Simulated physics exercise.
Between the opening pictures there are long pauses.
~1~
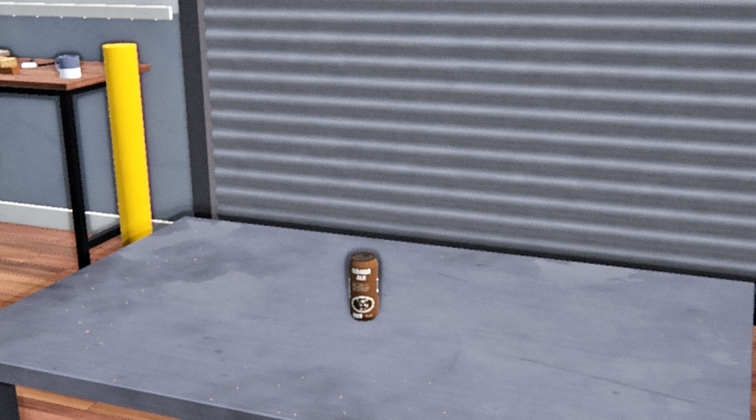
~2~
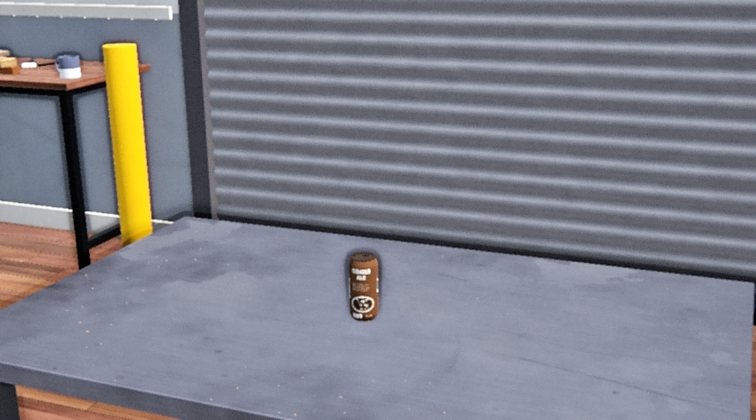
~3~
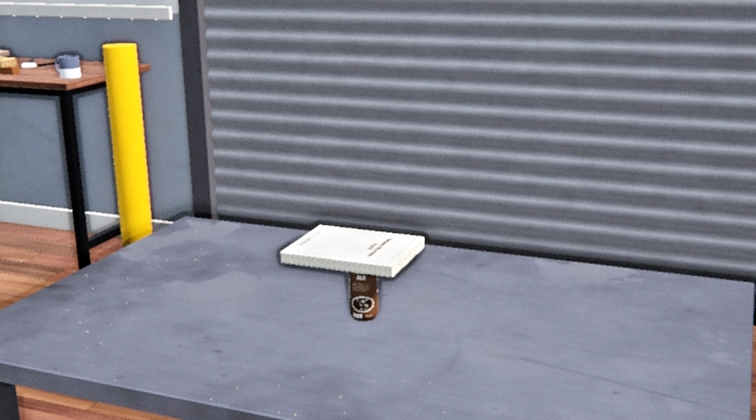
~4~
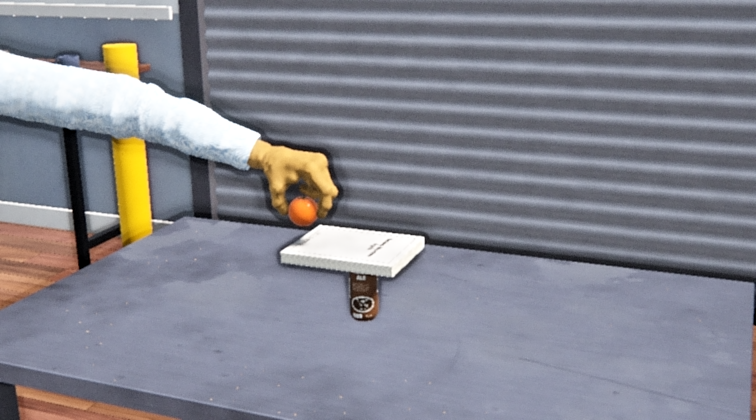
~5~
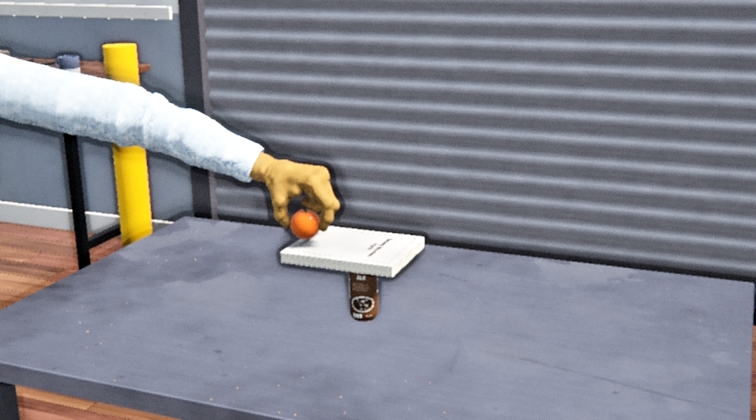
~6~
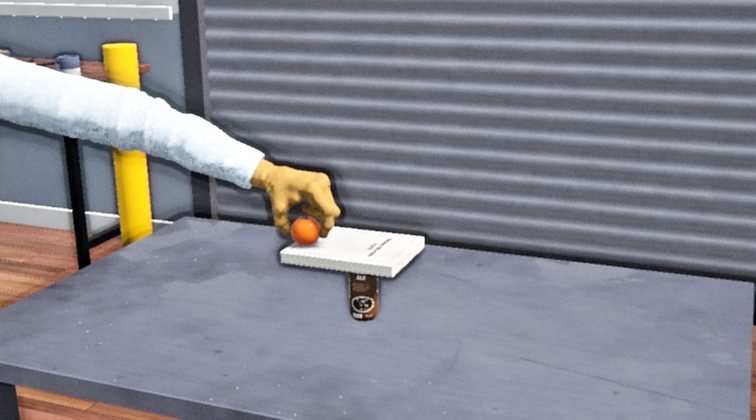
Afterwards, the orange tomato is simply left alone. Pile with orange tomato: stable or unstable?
Unstable.
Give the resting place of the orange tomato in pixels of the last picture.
I'd point to roughly (261, 301).
Then, 0.50 s later than the last frame, orange tomato now fallen; white book tilted by 41°.
Then, 0.60 s later than the last frame, white book now fallen.
Then, 0.80 s later than the last frame, brown can tilted by 41°.
Then, 0.90 s later than the last frame, brown can on its side.
When it is over, fallen, orange tomato, brown can and white book. End places, in pixels of the last picture, orange tomato near (261, 301). The stack comes apart.
